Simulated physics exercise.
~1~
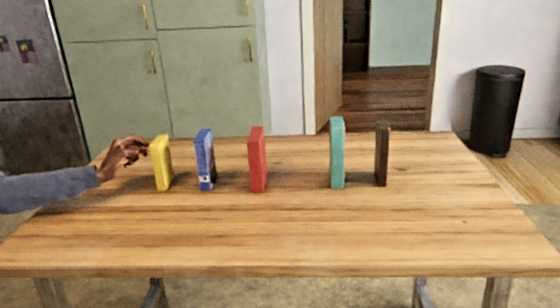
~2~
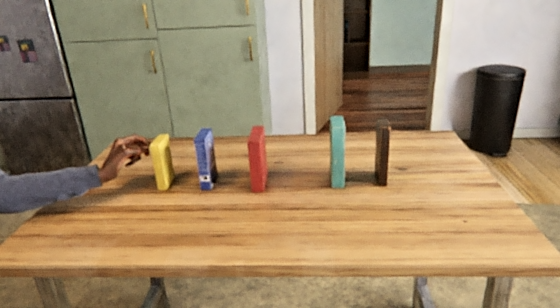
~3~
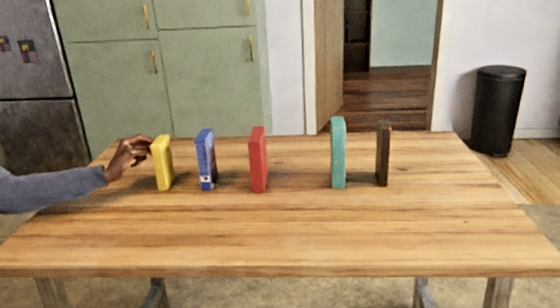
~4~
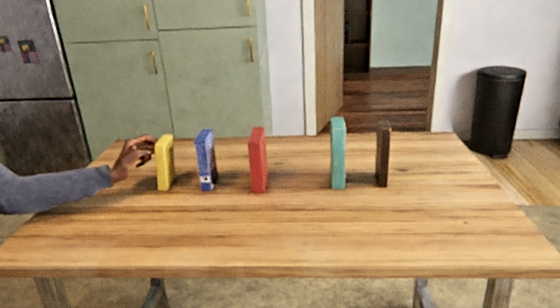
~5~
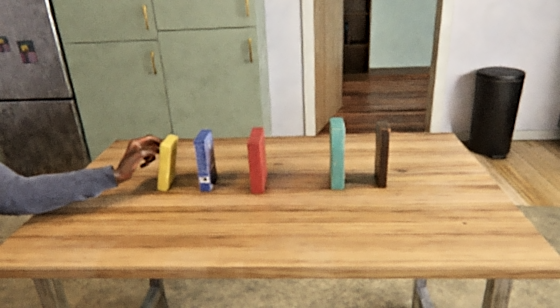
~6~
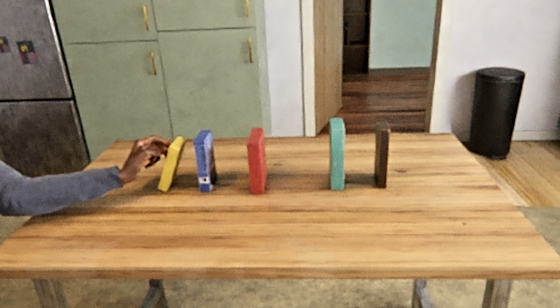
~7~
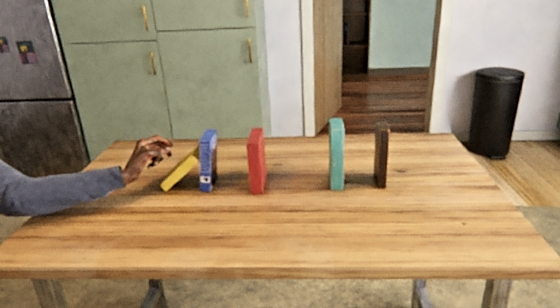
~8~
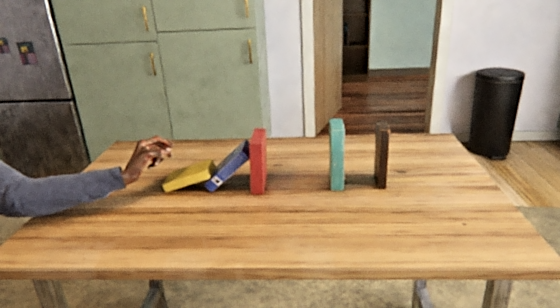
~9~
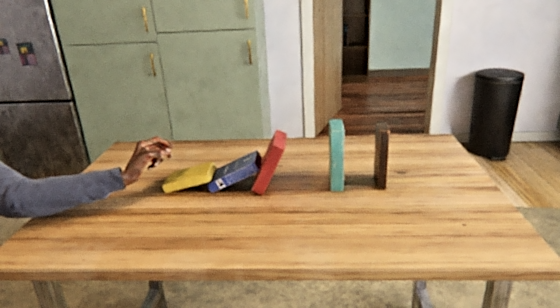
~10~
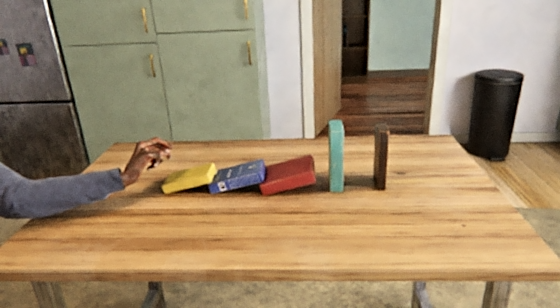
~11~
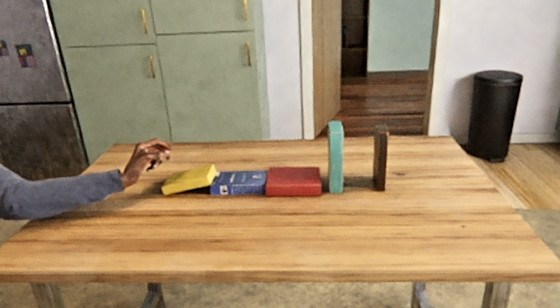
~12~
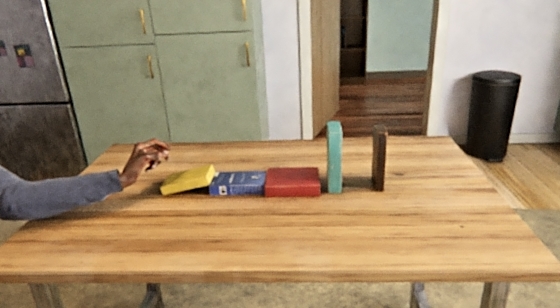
A yellow board, first in a row of five upright pieces on a wooden table, begins to lean right as a hand at the left pushes near its top. It tips away from the fingers and drops against the blue packet, while the hand hovers where it was. The packet goes over in turn and knocks into the red block, which tilts and falls to the right. All three settle in a low, touching line, with the red block ending near the foot of the turquoise board. That board and the black block beyond it remain standing.
